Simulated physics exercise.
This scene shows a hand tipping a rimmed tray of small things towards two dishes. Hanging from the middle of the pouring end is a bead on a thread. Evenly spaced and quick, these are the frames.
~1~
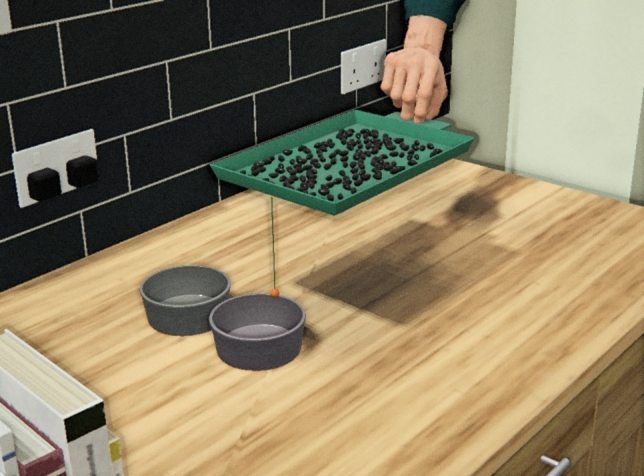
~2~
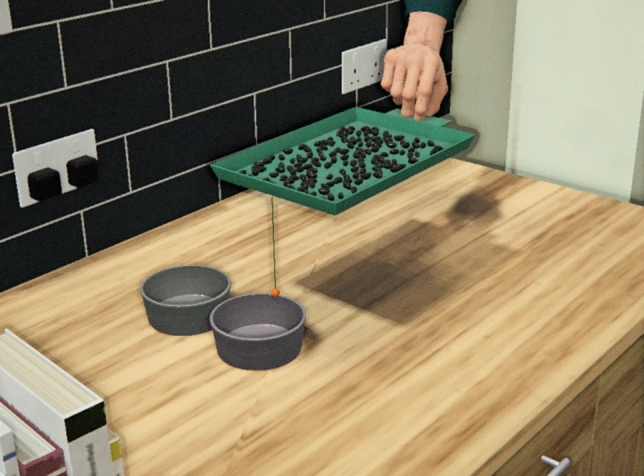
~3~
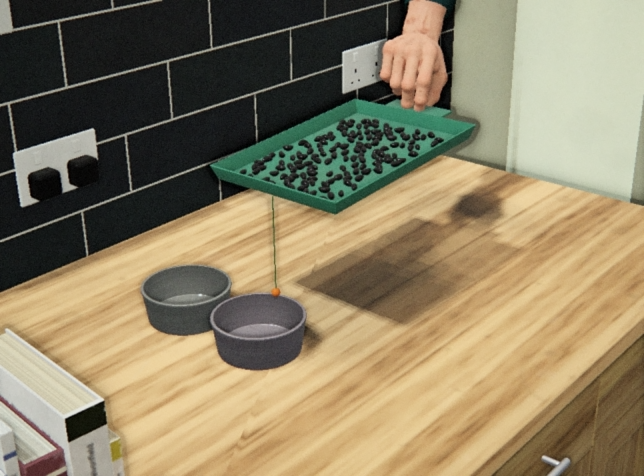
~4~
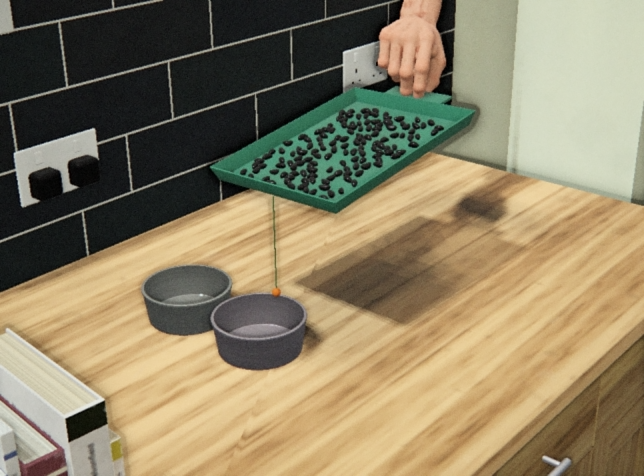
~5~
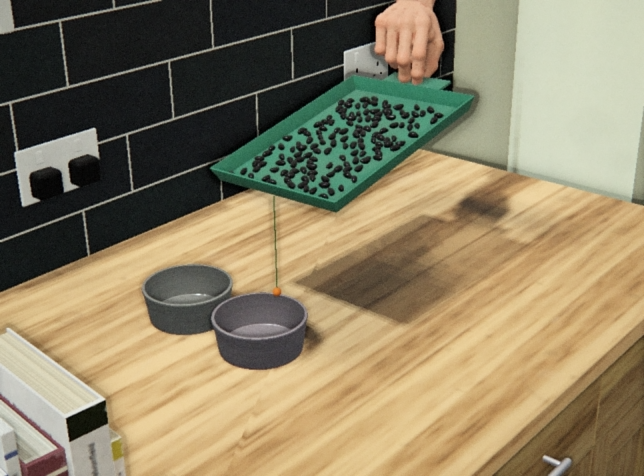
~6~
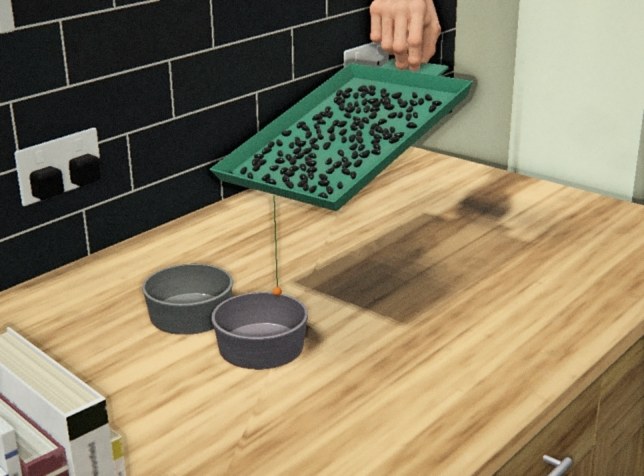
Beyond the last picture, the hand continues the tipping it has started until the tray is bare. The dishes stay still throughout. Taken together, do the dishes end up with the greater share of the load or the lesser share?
Looks like the dishes end up with the bulk of it in the end.
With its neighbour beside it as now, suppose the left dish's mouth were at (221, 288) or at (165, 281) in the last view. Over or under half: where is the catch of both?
Try 1: A majority of it. Try 2: A majority of it.
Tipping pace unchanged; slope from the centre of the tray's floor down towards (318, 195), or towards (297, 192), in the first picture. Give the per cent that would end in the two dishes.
The first comes to 20 %, while the second comes to 50 %.
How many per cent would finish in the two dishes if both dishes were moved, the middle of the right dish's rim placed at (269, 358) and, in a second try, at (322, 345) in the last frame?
You'd get 30 in a hundred first and 50 in a hundred after that.
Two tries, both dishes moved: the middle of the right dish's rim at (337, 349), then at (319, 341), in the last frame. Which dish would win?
First try, the dish to the left; second try, the dish to the left.
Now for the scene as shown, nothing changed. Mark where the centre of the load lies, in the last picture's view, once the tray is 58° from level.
I'd put it at about (256, 173).
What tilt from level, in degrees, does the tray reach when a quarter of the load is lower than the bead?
About 80°.
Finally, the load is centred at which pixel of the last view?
Centre at rest: Close to (230, 337).
Soon, tray tipped steeply; nearly all on the tray; a small part in the air.
A while on, tray tipped right over; about a third on the tray; a small part in the right dish; about a quarter in the left dish; a small part outside both; about a quarter in the air.
Towards the end, tray tipped past a quarter turn; about half in the right dish; about a third in the left dish; about a quarter outside both.
Finally, tray tipped past a quarter turn; about half in the right dish; about a third in the left dish; about a quarter outside both.
